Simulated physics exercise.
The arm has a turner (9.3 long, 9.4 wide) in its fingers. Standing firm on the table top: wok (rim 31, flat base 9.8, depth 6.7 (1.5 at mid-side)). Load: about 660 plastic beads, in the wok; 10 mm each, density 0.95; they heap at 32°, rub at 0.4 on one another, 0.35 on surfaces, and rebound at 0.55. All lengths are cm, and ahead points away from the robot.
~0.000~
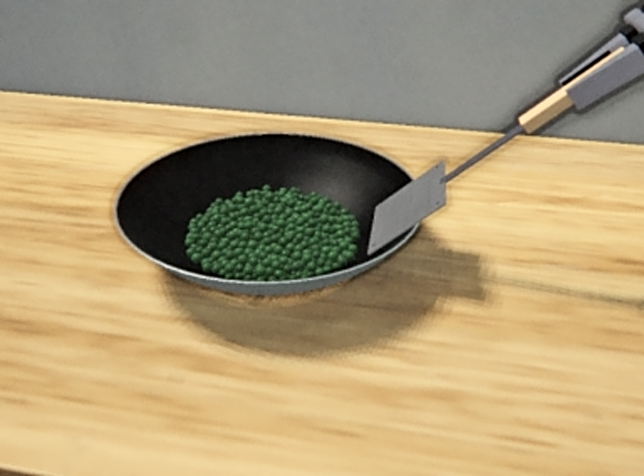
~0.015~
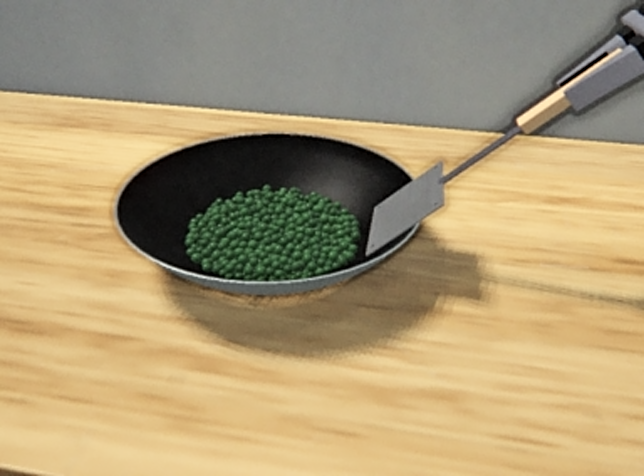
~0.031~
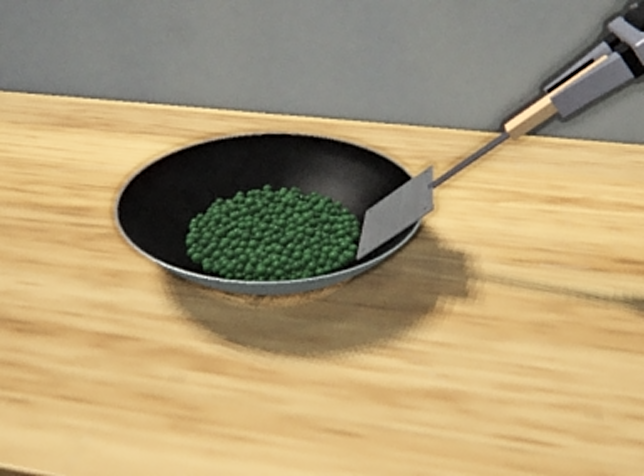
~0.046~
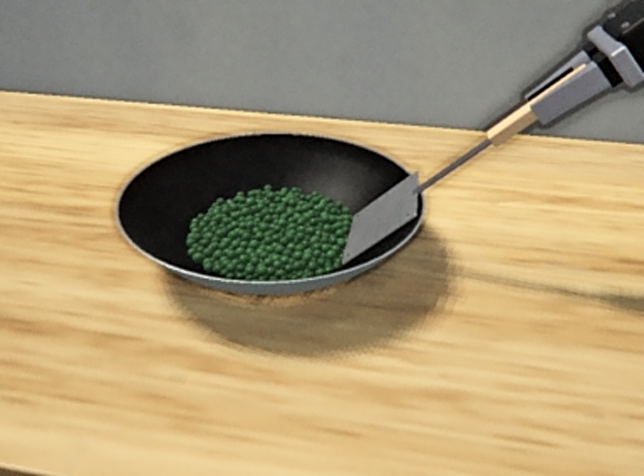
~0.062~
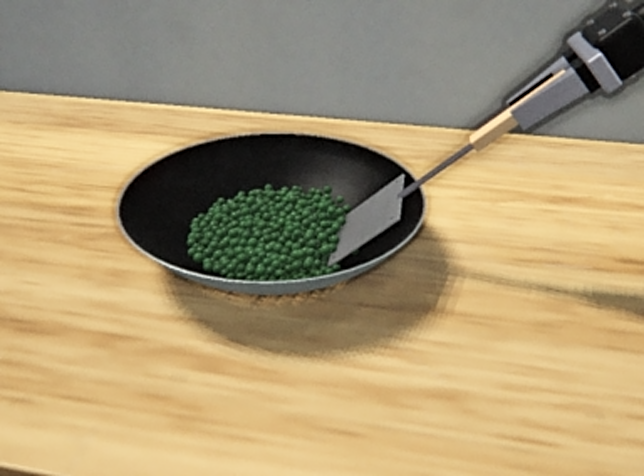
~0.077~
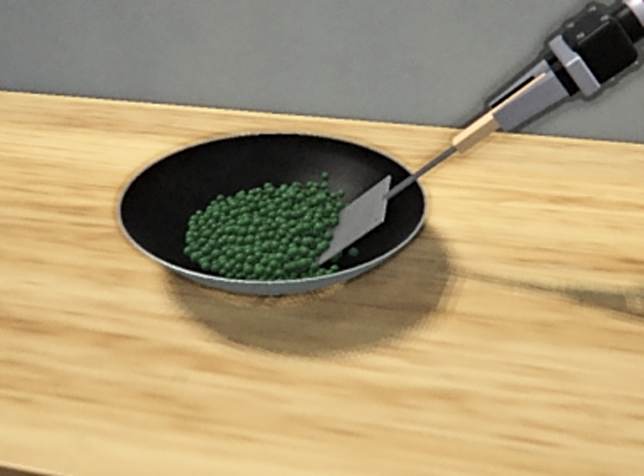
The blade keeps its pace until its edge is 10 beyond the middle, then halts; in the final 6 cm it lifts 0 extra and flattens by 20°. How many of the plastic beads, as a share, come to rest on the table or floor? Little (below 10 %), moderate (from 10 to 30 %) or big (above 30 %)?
Share on the table or floor: Moderate (from 10 to 30 %).
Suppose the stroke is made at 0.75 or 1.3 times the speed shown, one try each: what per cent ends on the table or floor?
Some 5 and 25 per cent.
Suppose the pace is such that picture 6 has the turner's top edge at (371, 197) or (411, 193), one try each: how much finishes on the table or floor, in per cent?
About 25 and 5 per cent.
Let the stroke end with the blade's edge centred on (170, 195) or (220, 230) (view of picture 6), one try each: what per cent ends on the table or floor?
Some 40 and 0 per cent.
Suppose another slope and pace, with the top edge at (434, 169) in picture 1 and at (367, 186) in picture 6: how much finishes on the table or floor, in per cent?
About 25 per cent.
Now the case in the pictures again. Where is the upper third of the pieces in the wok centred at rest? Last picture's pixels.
At about (179, 199).
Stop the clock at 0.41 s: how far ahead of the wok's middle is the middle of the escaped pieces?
Roughly 20 cm.
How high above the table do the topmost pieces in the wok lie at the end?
About 7.0 cm.
After 0.13 s, sloping 45°, highest piece 8 above the table; 656 in the wok.
After 0.18 s, sloping 40°, highest piece 8 above the table; 656 in the wok.
After 0.41 s, sloping 25°, highest piece 8 above the table; 561 in the wok, 55 on the table or floor, 40 on the blade or in flight.
After 1.46 s, sloping 25°, highest piece 7 above the table; 559 in the wok, 97 on the table or floor.
In the end, 559 in the wok, 97 on the table or floor. That is 15 % on the table or floor.
